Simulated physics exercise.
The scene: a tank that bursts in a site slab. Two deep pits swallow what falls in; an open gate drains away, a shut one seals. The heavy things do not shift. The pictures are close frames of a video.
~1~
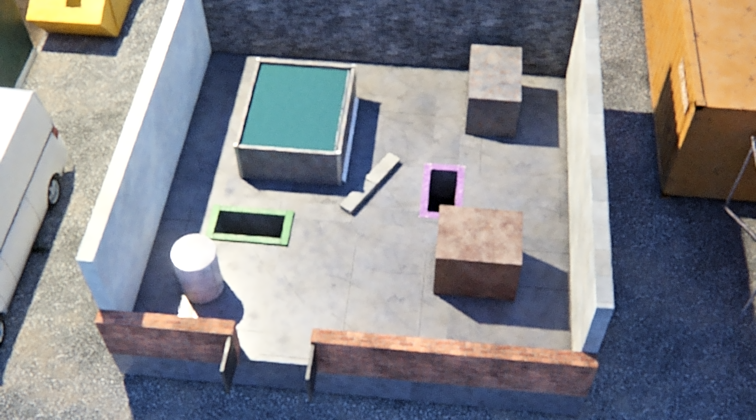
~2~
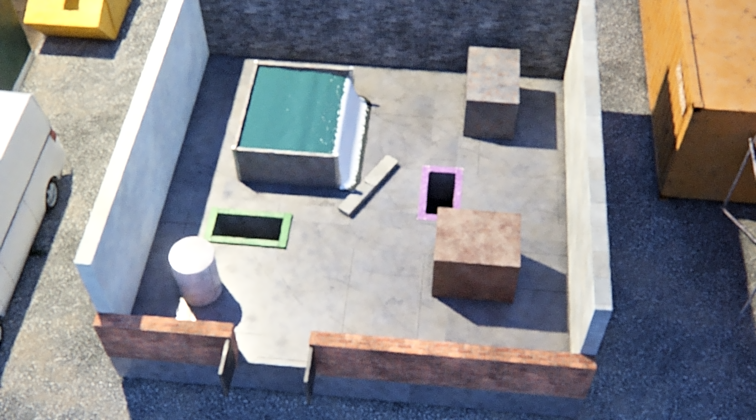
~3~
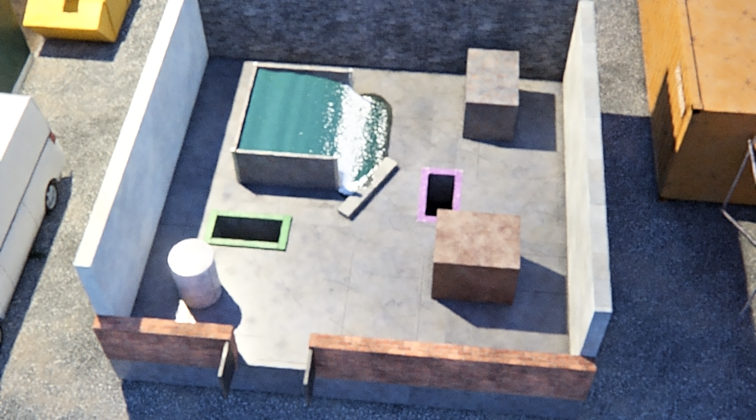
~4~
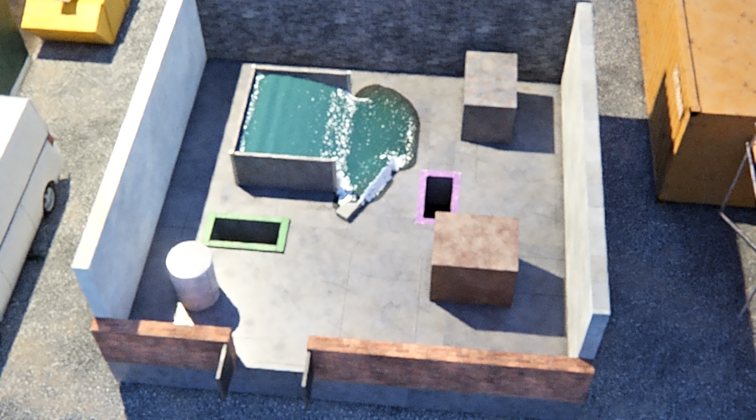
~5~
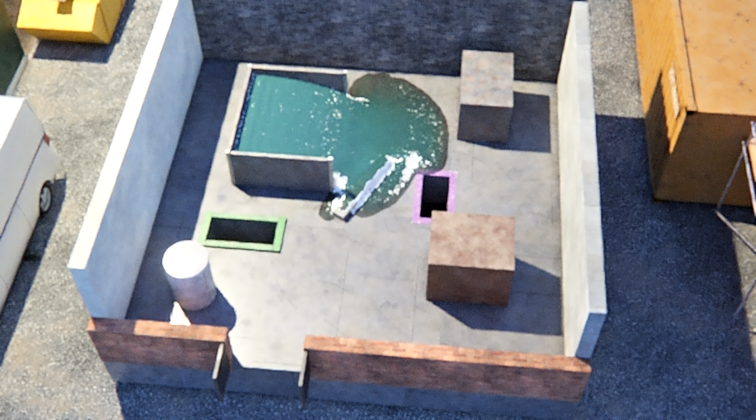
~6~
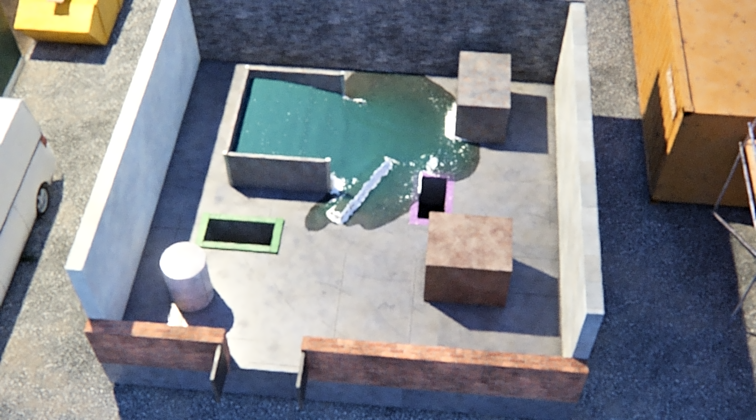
Green water bursts from the tank's right side and spreads across the slab around a plank.
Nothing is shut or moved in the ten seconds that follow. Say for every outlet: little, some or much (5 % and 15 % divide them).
One by one: The gate takes not even 5 %; the green pit takes not even 5 %; the purple pit takes above 15 %.
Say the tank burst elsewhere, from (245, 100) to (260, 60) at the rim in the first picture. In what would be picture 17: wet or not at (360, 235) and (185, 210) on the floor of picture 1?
In turn: Clear, awash.
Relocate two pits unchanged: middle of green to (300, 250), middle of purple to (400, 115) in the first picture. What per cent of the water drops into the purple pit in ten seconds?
In per cent: Purple 50.
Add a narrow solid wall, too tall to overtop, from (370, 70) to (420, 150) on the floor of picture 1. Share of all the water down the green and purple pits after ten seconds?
Roughly, in per cent: Green 2, purple 30.
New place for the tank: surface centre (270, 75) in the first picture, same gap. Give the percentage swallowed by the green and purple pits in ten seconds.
In per cent: Green 2, purple 30.
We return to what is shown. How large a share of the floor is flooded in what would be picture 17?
Roughly 45 per cent.
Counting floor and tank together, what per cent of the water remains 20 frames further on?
Near 88 in a hundred.
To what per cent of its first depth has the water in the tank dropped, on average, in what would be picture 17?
I make it 26 per cent.
A moment on, water covers 30 % of the floor; the gate 0 %, the green pit 0 %, the purple pit 4 %.
Next, water covers 45 % of the floor; the gate 0 %, the green pit 0 %, the purple pit 9 %.
Then, water covers 60 % of the floor; the gate 0 %, the green pit 0 %, the purple pit 11 %.
Later, water covers 80 % of the floor; the gate 1 %, the green pit 0 %, the purple pit 17 %.
In the end, water covers 95 % of the floor; the gate 2 %, the green pit 2 %, the purple pit 25 %.
